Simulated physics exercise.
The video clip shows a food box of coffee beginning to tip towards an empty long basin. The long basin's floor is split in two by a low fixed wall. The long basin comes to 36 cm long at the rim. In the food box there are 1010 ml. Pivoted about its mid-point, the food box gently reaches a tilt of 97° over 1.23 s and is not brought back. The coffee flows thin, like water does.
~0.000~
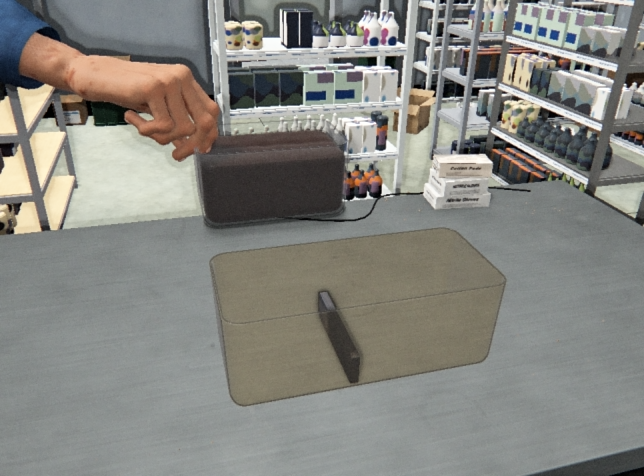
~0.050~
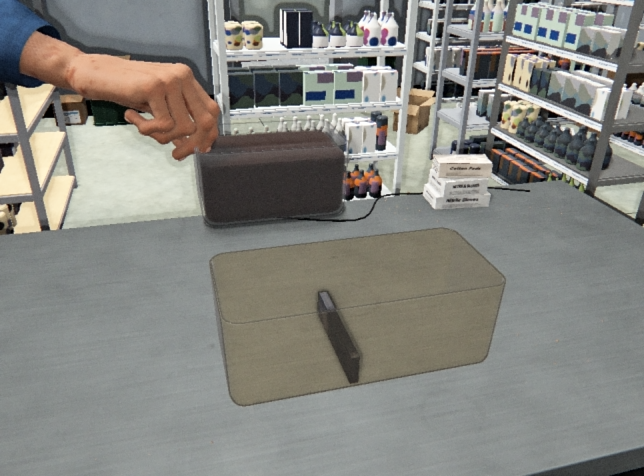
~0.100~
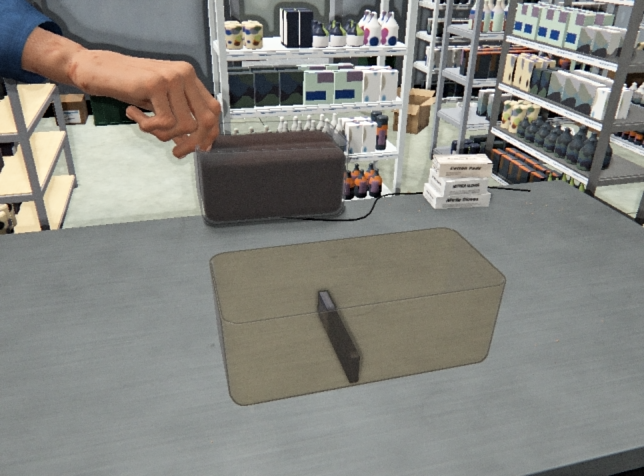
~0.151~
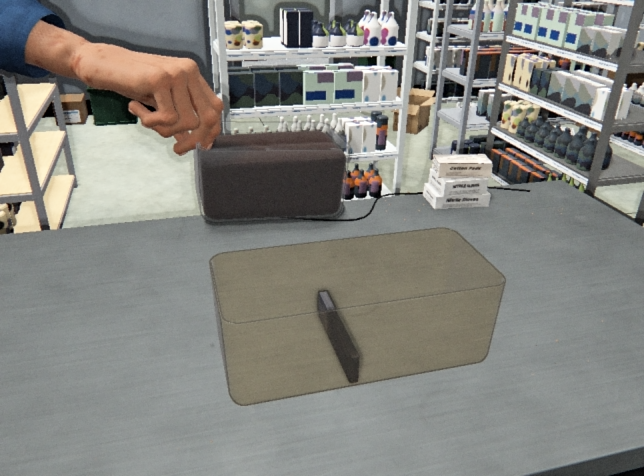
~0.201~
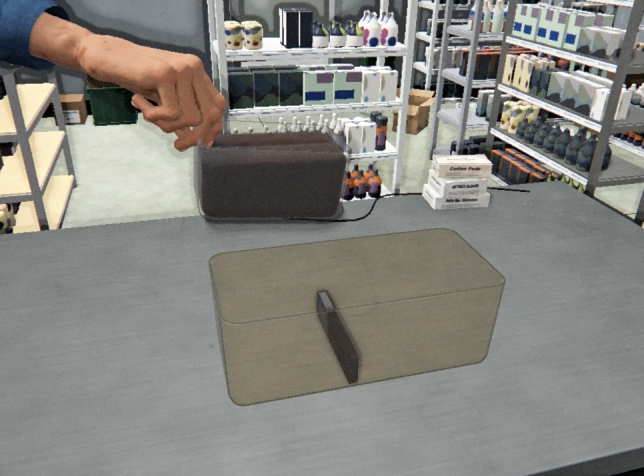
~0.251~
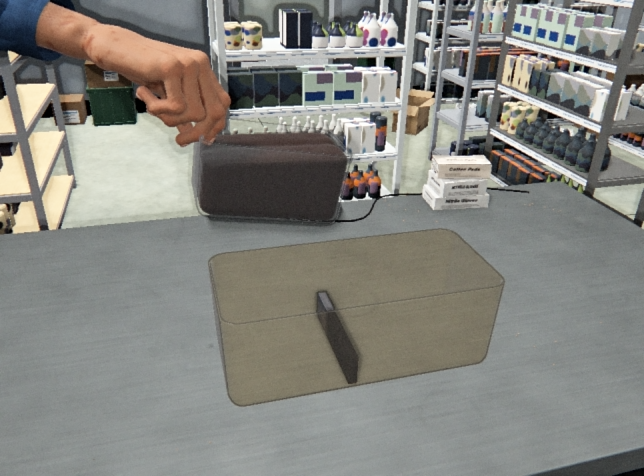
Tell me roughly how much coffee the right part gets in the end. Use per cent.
It gets about 87 per cent.
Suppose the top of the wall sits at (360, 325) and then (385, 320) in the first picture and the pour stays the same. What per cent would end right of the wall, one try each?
First 65, then 55 per cent.
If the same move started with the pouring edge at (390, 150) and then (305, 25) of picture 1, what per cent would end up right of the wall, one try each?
Try 1: 95 %; try 2: 70 %.
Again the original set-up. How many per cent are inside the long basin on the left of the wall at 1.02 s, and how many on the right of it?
Near 2 on the left, 76 on the right.
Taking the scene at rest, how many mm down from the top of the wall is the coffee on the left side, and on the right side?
Near 38 mm for the left and near 12 mm for the right.
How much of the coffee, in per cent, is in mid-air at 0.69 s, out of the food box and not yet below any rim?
My guess is roughly 30 %.
By 0.69 s the tilt is 58° and 57 per cent is still to pour, 0 is left of the wall and 13 right of it.
By 1.02 s the tilt is 90° and 14 per cent is still to pour, 2 is left of the wall and 77 right of it.
By 1.36 s the tilt is 97° and 3 per cent is still to pour, 8 is left of the wall and 86 right of it.
By 1.73 s the tilt is 97° and 0 per cent is still to pour, 11 is left of the wall and 87 right of it.
At rest 12 per cent lies left of the wall, 87 right of it and 1 outside.
